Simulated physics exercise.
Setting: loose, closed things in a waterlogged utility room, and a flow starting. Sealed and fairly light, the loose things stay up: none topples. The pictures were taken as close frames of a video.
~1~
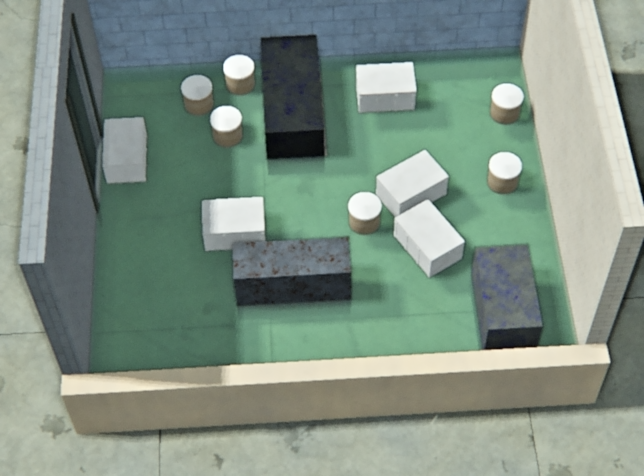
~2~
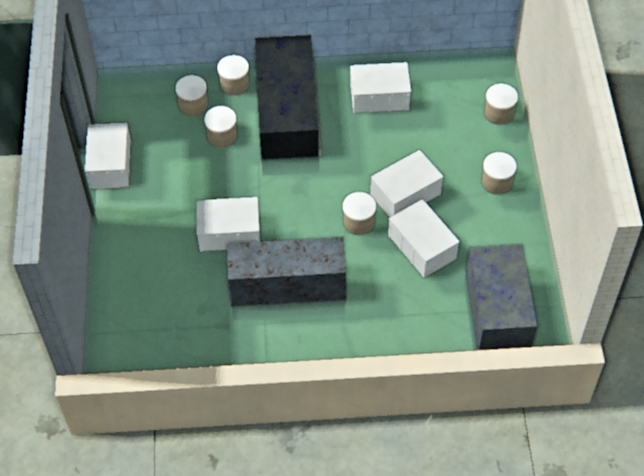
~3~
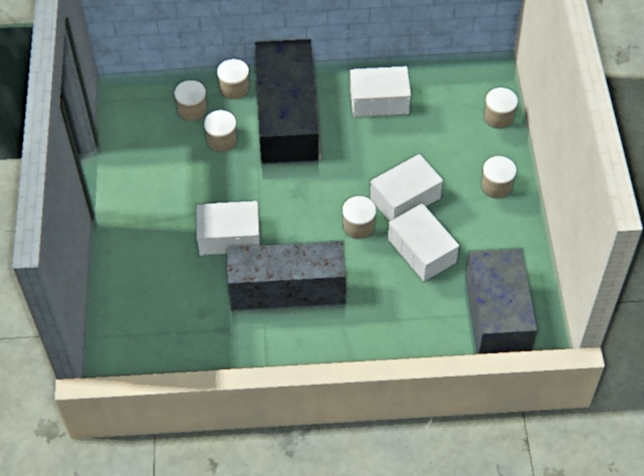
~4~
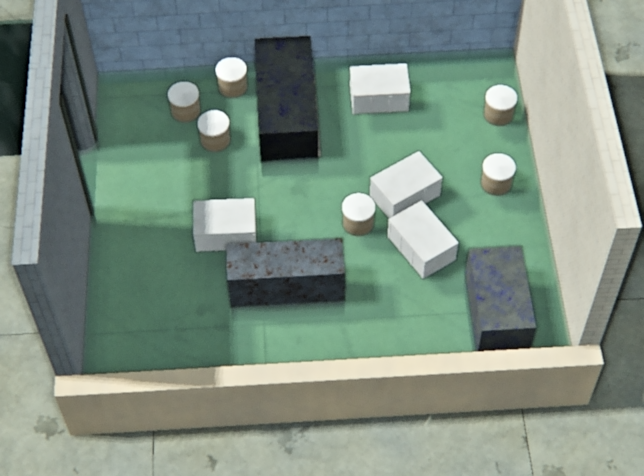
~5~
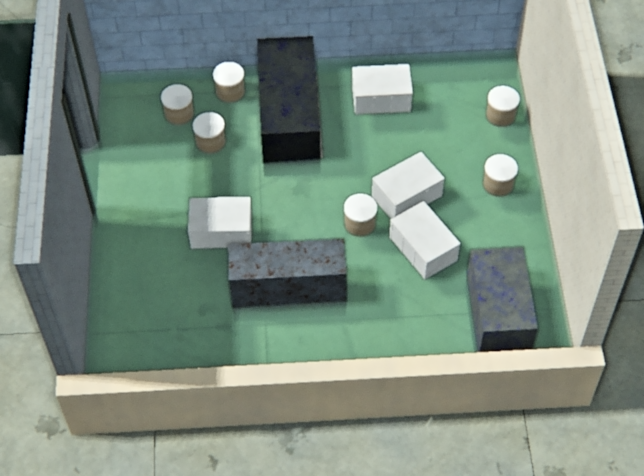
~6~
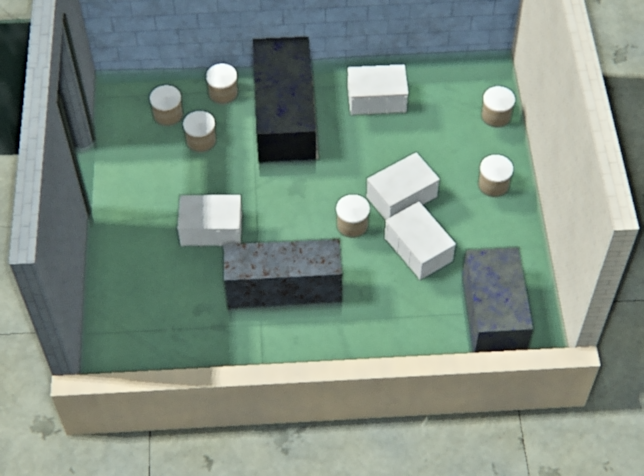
A pale box beside the left wall shifts left and is gone from view early on, inside a walled room with a green floor, seen from high above through a slightly jittering camera. White-topped round containers, white boxes and dark blocks are scattered across the room. Then the three round containers at upper left and the white box left of centre drift slightly left, while the rest stay nearly still.
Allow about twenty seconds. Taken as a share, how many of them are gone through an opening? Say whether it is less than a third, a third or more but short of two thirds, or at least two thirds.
It is a third or more but short of two thirds.
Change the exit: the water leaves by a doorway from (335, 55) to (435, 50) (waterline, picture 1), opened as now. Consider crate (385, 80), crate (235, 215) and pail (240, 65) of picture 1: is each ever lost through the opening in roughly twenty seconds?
Lost, lost and retained.
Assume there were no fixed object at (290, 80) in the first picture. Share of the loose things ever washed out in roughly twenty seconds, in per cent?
50 per cent.
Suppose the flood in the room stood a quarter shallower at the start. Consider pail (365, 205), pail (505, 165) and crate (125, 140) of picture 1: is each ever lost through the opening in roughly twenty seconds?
Outcomes, first to last: Departed, kept back, departed.
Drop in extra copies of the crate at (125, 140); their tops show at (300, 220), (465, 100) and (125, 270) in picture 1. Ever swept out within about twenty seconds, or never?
Copy by copy, in the order given: Swept away, not carried off, swept away.
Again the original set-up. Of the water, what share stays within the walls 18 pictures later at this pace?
Close to 72 per cent.
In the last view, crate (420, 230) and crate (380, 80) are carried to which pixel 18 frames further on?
Tops end up close to (346, 232) and (359, 106) respectively.
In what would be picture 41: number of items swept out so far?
6 in all.
A moment on, 1 of 11 are out; 10 afloat.
Next, 3 of 11 are out; 8 afloat.
Later, 6 of 11 are out; 5 afloat.
In the end, 6 of 11 are out; 5 afloat.
